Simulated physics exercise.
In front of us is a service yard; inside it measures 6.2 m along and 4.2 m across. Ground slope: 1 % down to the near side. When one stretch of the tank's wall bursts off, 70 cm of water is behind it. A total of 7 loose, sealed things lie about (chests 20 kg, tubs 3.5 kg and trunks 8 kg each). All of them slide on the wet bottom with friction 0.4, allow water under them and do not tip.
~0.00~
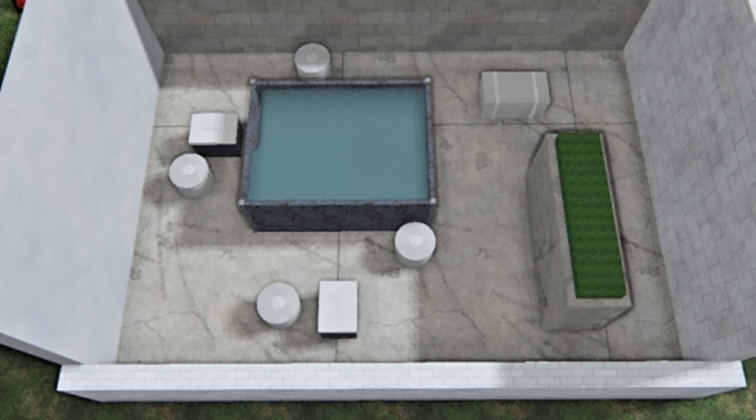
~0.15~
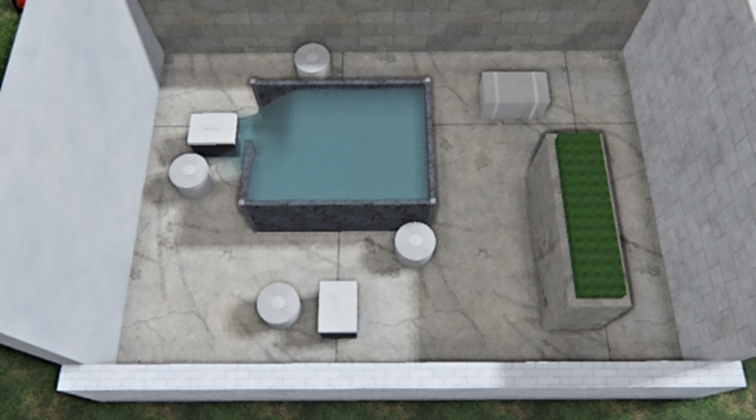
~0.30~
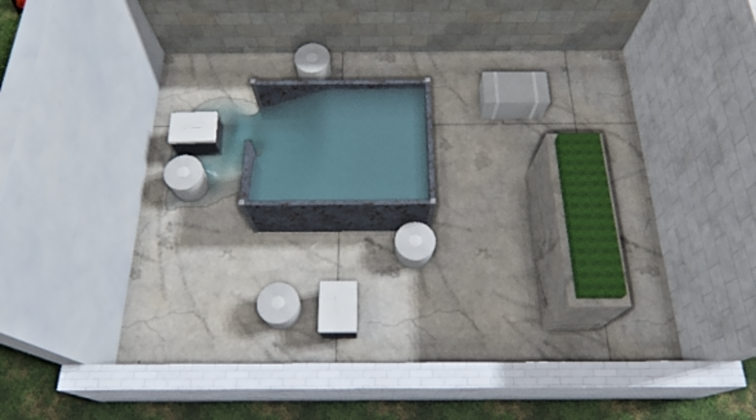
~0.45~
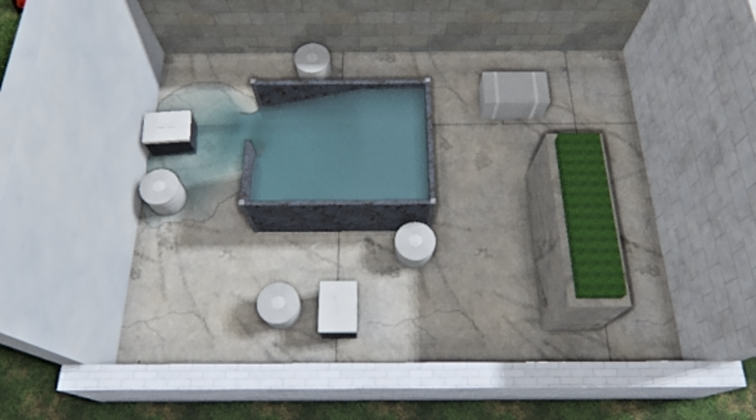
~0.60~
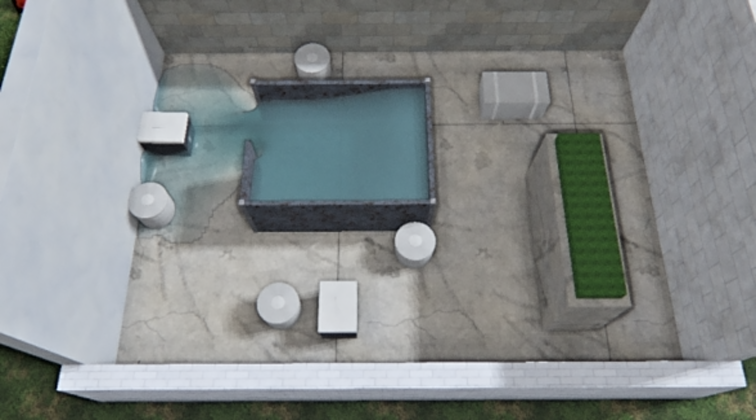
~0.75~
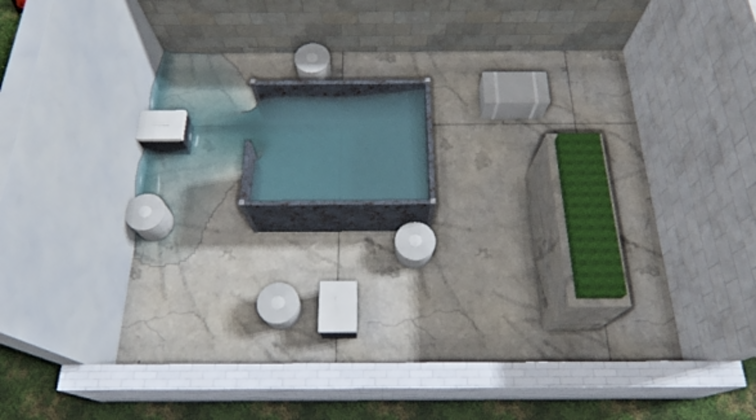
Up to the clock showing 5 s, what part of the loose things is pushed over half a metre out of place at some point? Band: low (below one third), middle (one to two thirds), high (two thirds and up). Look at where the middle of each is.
High.
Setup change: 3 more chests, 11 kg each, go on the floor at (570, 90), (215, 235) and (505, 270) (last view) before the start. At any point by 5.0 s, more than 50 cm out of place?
Well, in turn they are above that, below that and below that.
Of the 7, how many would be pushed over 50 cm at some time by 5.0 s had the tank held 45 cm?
It would come to 5 of them.
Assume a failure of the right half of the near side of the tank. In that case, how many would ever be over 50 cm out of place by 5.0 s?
You'd get 6 in that case.
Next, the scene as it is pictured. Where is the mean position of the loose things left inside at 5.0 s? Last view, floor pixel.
Centred roughly on (423, 242).
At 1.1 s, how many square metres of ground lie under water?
Somewhere around 6.5 m2, roughly.
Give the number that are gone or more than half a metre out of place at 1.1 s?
2 in all.
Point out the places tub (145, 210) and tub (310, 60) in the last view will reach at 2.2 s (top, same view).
They should sit about (250, 342) and (379, 66) in the last view.
After 1.1 s 2 of 7 are over 50 cm from their spots; 1 afloat.
After 2.2 s 3 of 7 are over 50 cm from their spots; 2 afloat.
After 3.5 s 5 of 7 are over 50 cm from their spots; 4 afloat.
After 5.0 s 7 of 7 are over 50 cm from their spots, and 7 have been at some point; 5 afloat.
